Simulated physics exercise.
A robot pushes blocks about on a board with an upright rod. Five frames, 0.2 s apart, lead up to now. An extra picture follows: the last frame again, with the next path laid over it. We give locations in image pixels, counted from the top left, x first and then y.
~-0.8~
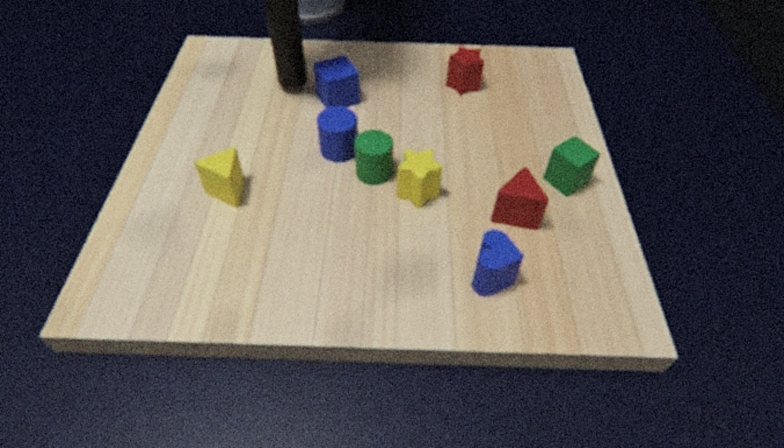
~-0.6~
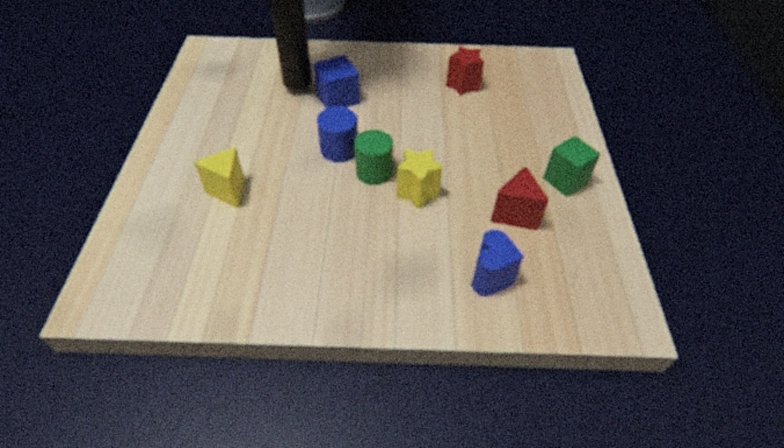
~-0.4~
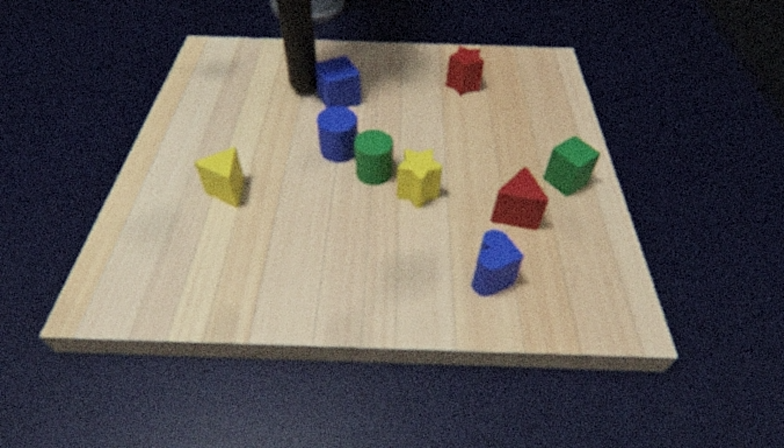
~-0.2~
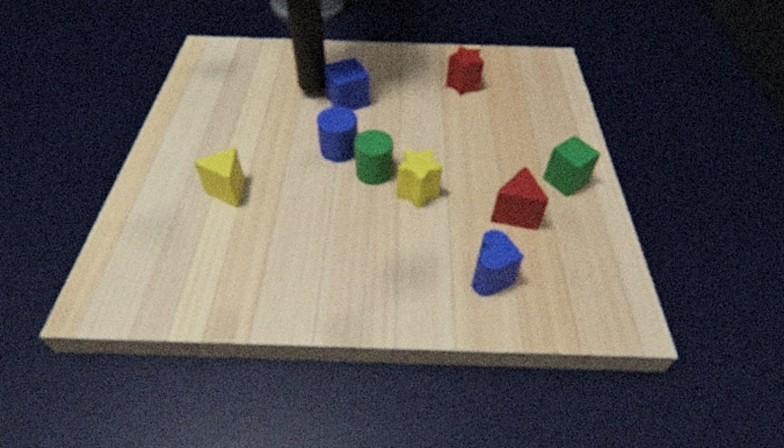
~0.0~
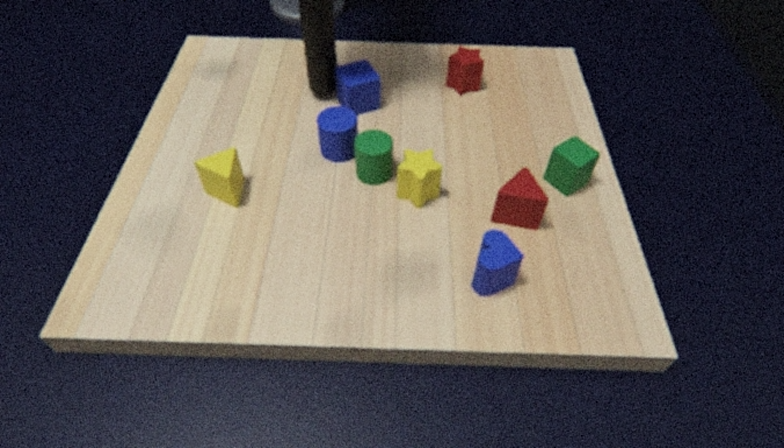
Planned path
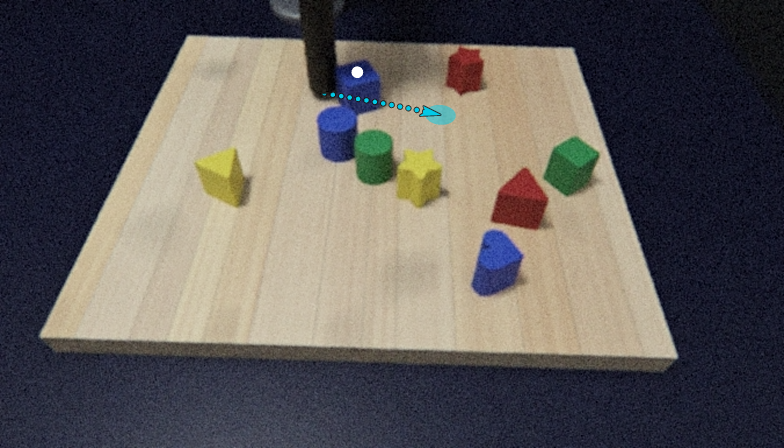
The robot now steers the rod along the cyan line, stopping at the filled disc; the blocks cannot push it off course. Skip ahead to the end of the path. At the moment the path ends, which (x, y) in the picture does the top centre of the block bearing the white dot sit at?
My best guess is (451, 106).
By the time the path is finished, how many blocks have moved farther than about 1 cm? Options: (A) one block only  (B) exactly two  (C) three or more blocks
Letter A.
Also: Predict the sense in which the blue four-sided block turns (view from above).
The turn is clockwise.
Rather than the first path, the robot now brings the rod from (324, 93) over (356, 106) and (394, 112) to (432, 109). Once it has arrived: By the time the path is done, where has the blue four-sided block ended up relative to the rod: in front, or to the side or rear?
As far as I can tell, the blue four-sided block is still leading the way in front of the rod.
The drawn path runs straight from (324, 93) to (440, 115); the dot is on the blue four-sided block.
The first path, step by step. One third of the way, rod at (364, 92); blue four-sided block at (397, 82), turned 15° clockwise.
Two thirds of the way, rod at (403, 100); blue four-sided block at (431, 95), turned 45° clockwise.
At the end, rod at (441, 107); blue four-sided block at (451, 106), turned 105° clockwise; red star-shaped block not moved.
